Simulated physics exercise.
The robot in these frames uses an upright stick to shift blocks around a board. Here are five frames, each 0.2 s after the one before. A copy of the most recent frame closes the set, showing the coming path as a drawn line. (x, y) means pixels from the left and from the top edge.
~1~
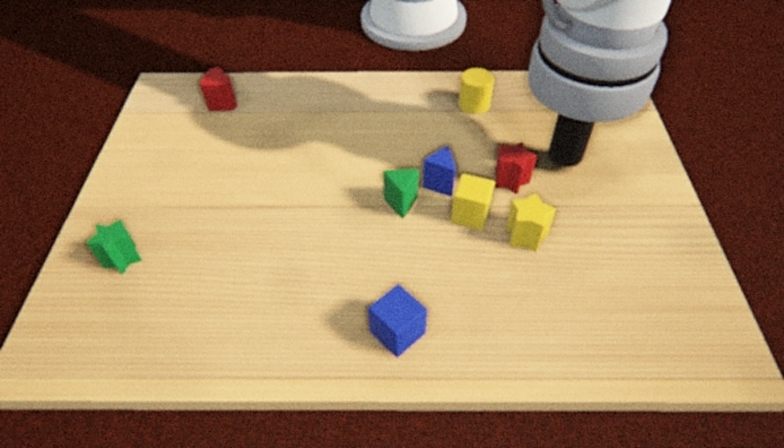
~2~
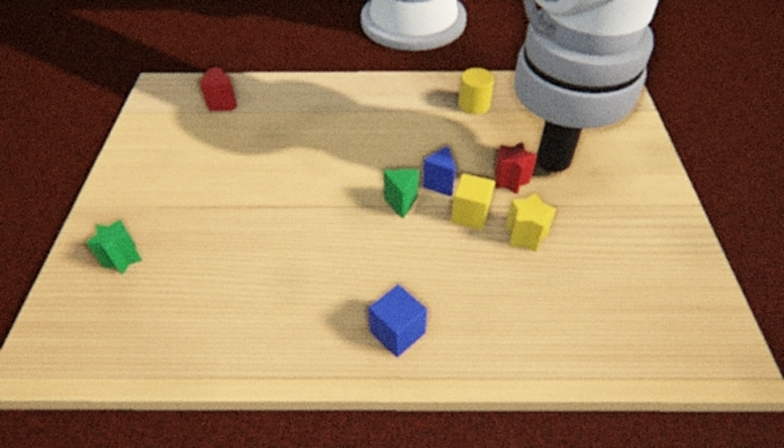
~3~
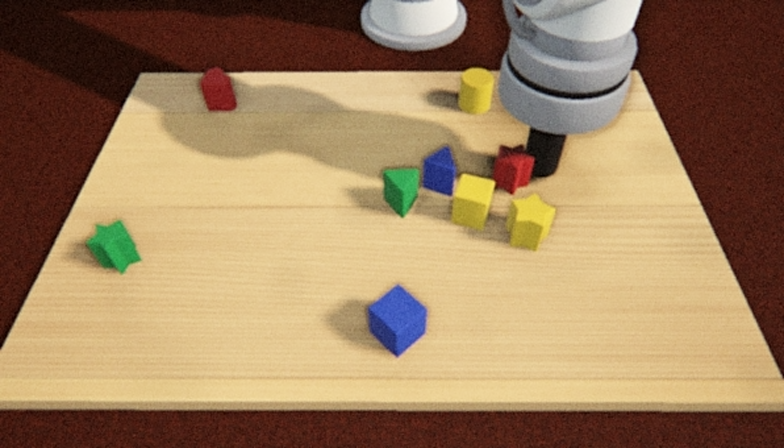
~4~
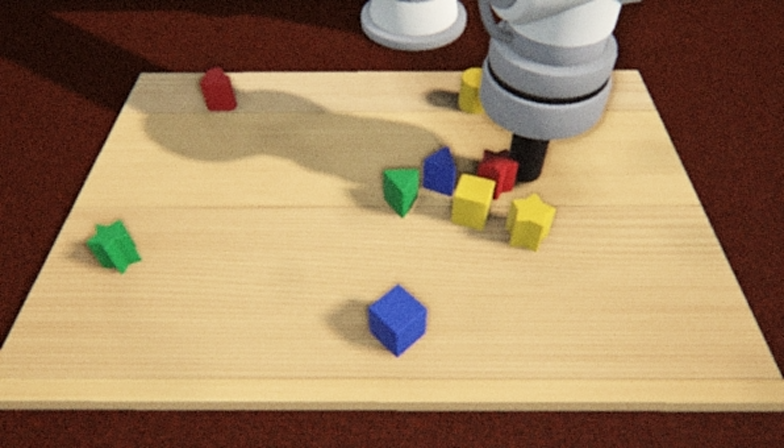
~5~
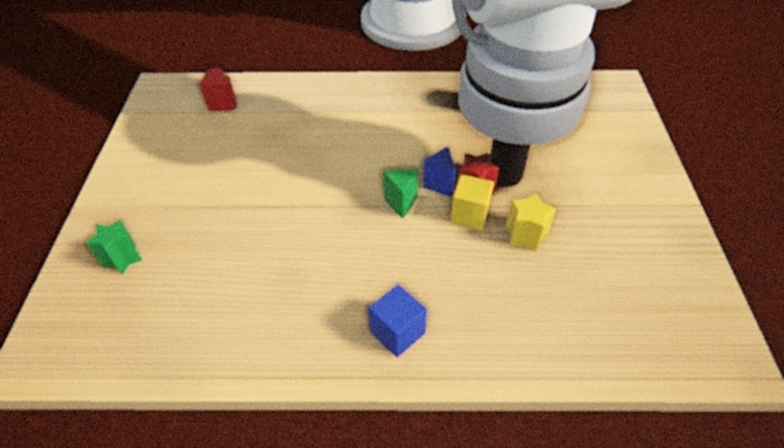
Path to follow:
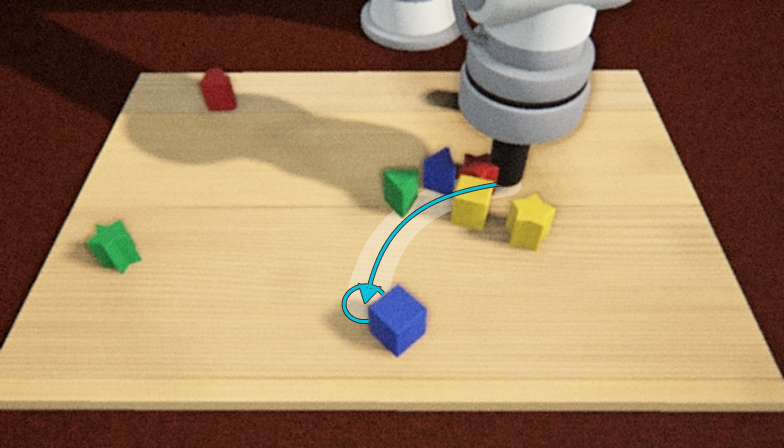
A grey-and-white robot arm with a black stick stands over a pale wooden board on a dark red surface, seen from above at an angle by a still camera. Red, yellow, blue and green blocks cluster near the stick, with others at the back, far left and front centre. The stick slides left and slightly forward, then pushes the red star a short way left behind the yellow square.
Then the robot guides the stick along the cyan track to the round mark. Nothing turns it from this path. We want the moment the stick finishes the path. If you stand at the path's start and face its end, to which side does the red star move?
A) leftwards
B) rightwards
That would be B.
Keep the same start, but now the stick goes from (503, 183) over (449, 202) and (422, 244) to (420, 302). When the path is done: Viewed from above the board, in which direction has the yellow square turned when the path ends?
My prediction: CCW.
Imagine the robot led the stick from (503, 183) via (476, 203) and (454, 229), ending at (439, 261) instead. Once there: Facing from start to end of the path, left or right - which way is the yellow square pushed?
Shifted left.
The drawn path runs from (503, 183) via (438, 200) and (389, 241), ending at (365, 303).
The first path, step by step. One third of the way, stick at (438, 194); green triangular block at (375, 183), turned 40° anticlockwise; blue triangular block at (392, 156), turned 55° clockwise; yellow square at (467, 195), turned 35° anticlockwise; red star at (406, 176), turned 15° clockwise.
Two thirds of the way, stick at (388, 234); green triangular block at (338, 185), turned 25° anticlockwise; blue triangular block at (388, 156), turned 75° clockwise; yellow square at (467, 195), turned 35° anticlockwise; red star at (369, 188), turned 65° clockwise.
At the end, stick at (364, 297); green triangular block at (338, 185), turned 25° anticlockwise; blue triangular block at (388, 156), turned 75° clockwise; yellow square at (467, 195), turned 35° anticlockwise; red star at (369, 188), turned 65° clockwise; yellow star not moved.
